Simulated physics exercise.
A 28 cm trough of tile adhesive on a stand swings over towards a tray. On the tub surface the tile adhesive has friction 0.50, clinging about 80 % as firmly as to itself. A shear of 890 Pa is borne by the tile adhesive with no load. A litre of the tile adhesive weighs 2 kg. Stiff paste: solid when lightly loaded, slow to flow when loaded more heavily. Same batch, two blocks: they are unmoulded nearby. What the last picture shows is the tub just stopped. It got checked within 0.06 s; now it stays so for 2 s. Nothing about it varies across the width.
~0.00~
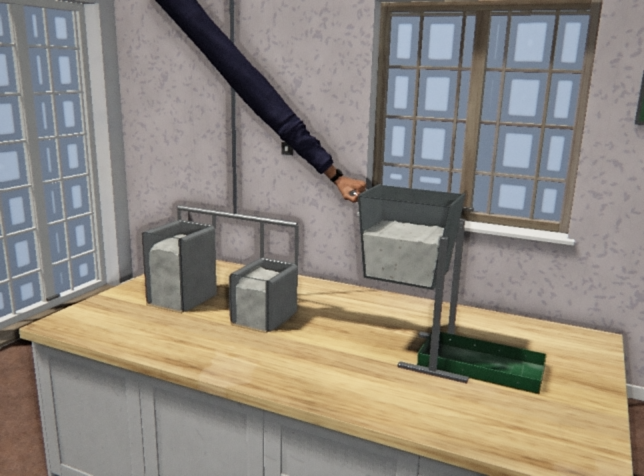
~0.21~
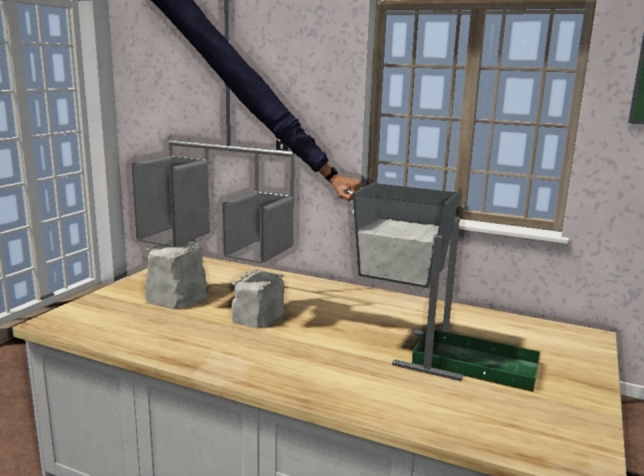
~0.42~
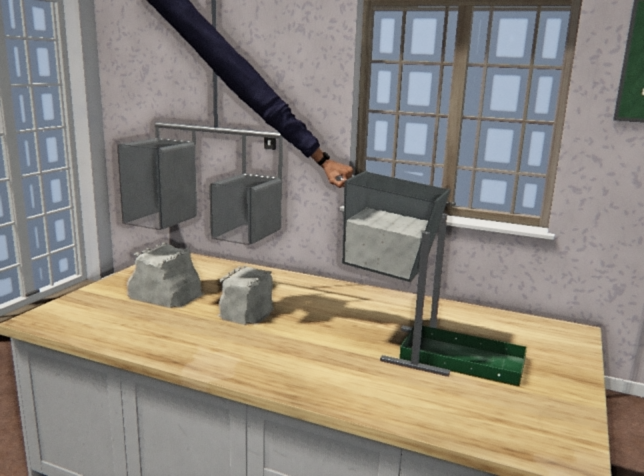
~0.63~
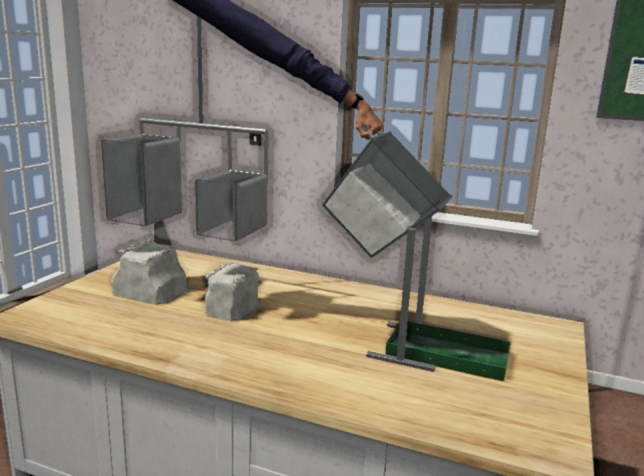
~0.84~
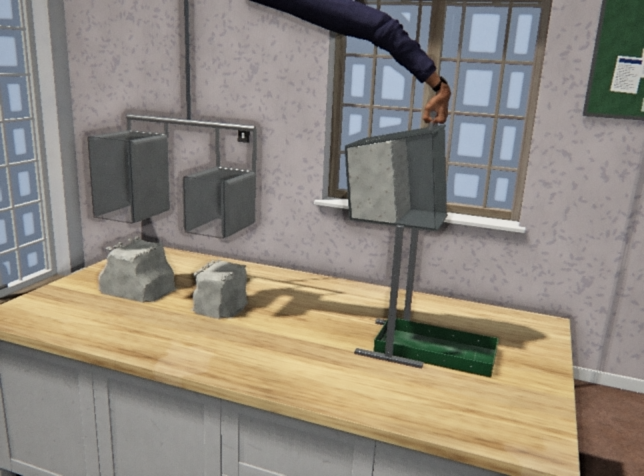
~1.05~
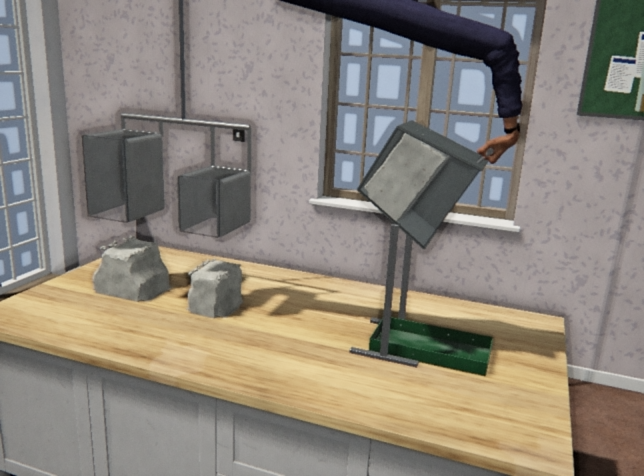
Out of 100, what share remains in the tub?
0 out of 100.
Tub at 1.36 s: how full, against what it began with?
About 16 %.
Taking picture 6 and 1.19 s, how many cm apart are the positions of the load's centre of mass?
About 12 cm.
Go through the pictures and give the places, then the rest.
Handle-side rim at (360, 196), tilt 0 degrees; highest point of the tile adhesive at (418, 241); test blocks 27 cm, 17 cm high (left to right), in the first frame.
Handle-side rim at (355, 194), tilt 0 degrees; highest point of the tile adhesive at (413, 239); test blocks 24 cm, 17 cm high (left to right), in the second frame.
Handle-side rim at (347, 182), tilt 6 degrees; highest point of the tile adhesive at (350, 221); test blocks 20 cm, 17 cm high (left to right), in the third frame.
Handle-side rim at (374, 140), tilt 41 degrees; highest point of the tile adhesive at (350, 174); test blocks 20 cm, 17 cm high (left to right), in the fourth frame.
Handle-side rim at (433, 134), tilt 82 degrees; highest point of the tile adhesive at (389, 143); test blocks 20 cm, 17 cm high (left to right), in the fifth frame.
Handle-side rim at (480, 172), tilt 118 degrees; highest point of the tile adhesive at (404, 135); test blocks 20 cm, 17 cm high (left to right), in the sixth frame.
By 1.19 s, the tub is at 118 degrees and holds 94 %.
By 1.36 s, the tub is at 118 degrees and holds 17 %.
By 1.53 s, the tub is at 118 degrees and holds 0 %.
By 1.70 s, the tub is at 118 degrees and holds 0 %.
By 3.05 s, at the end, the tub is at 118 degrees and holds 0 %.
